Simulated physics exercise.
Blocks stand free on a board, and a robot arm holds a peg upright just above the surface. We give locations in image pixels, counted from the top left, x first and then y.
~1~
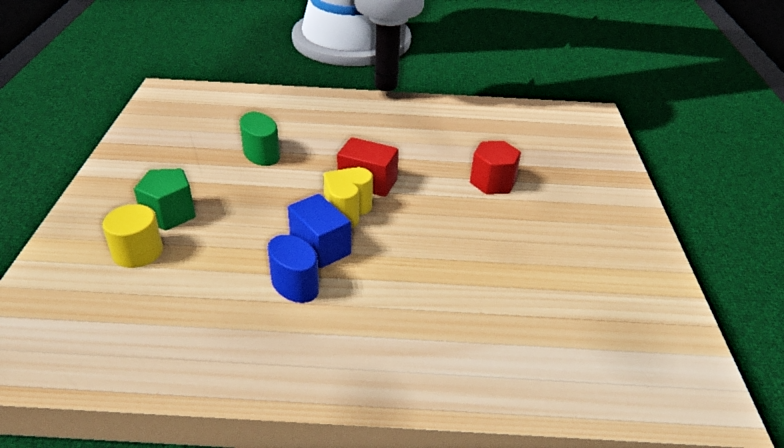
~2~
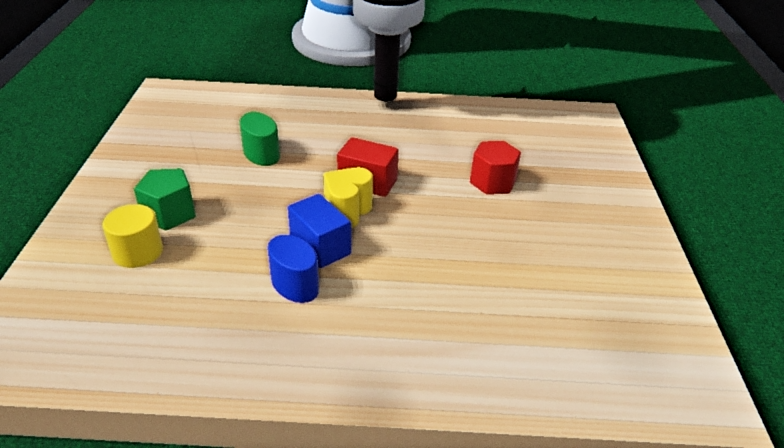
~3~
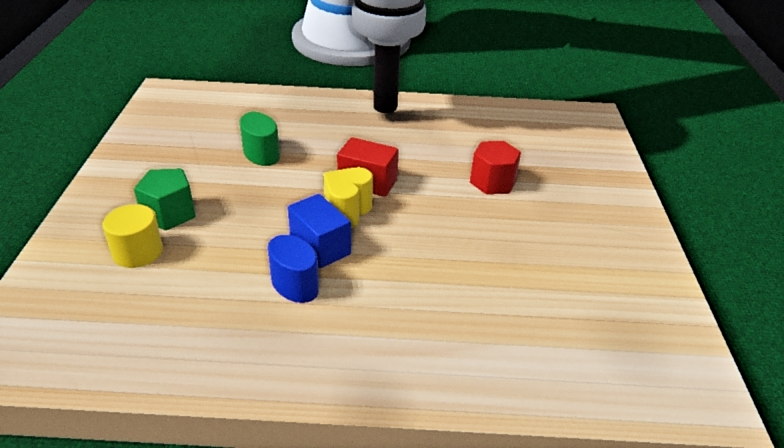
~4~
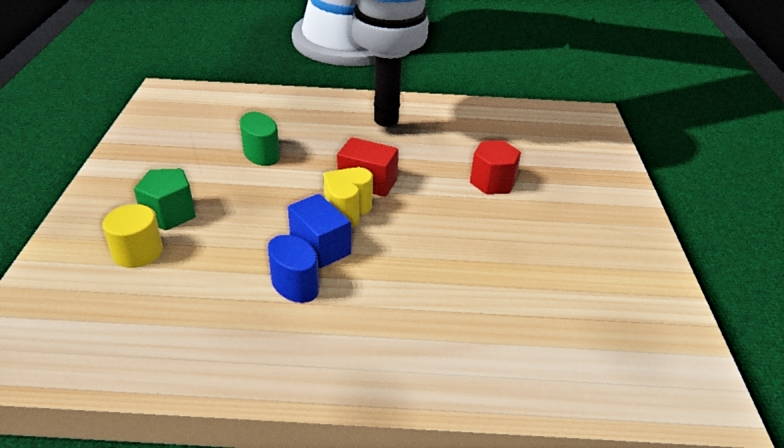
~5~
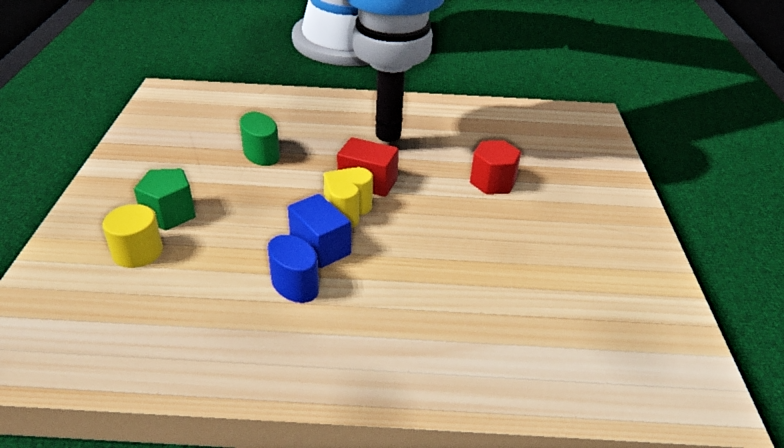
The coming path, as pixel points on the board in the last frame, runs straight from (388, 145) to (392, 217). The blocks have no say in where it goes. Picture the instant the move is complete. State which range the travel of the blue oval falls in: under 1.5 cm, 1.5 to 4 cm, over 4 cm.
Short of 1.5 cm.
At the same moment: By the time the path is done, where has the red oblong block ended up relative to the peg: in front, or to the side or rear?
The red oblong block won't stay at the front of the peg.
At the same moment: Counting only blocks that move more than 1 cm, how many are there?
Blocks moved: Three or more.
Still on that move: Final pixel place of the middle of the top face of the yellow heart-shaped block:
It should be at (313, 197) by then.
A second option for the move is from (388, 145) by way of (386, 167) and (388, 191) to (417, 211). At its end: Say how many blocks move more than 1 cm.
I'd say three or more blocks get moved.
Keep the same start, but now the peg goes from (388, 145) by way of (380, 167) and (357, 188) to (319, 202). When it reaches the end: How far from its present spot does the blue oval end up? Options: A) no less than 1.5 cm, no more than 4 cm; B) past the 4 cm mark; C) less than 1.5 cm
A.
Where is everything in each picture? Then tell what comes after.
Peg tip at (386, 87); block tops, blue oval at (292, 251); blue oblong block at (319, 213); yellow heart-shaped block at (347, 180); red oblong block at (368, 150), in the first frame.
Peg at (385, 97); blocks unchanged, in the second frame.
Peg at (385, 109); blocks unchanged, in the third frame.
Peg at (386, 122); blocks unchanged, in the fourth frame.
Peg at (388, 136); blue oval at (292, 251); blue oblong block at (319, 213); yellow heart-shaped block at (347, 180); red oblong block at (368, 150), in the fifth frame.
What follows on the original path. One third of the way, peg at (390, 158); nothing pushed yet.
Two thirds of the way, peg at (391, 182); blue oblong block at (307, 218), turned 30° anticlockwise; yellow heart-shaped block at (330, 190), turned 30° clockwise; red oblong block at (363, 170), turned 25° clockwise.
At the end, peg at (393, 208); blue oval in place; blue oblong block at (299, 222), turned 45° anticlockwise; yellow heart-shaped block at (313, 197), turned 65° clockwise; red oblong block at (359, 190), turned 55° clockwise.
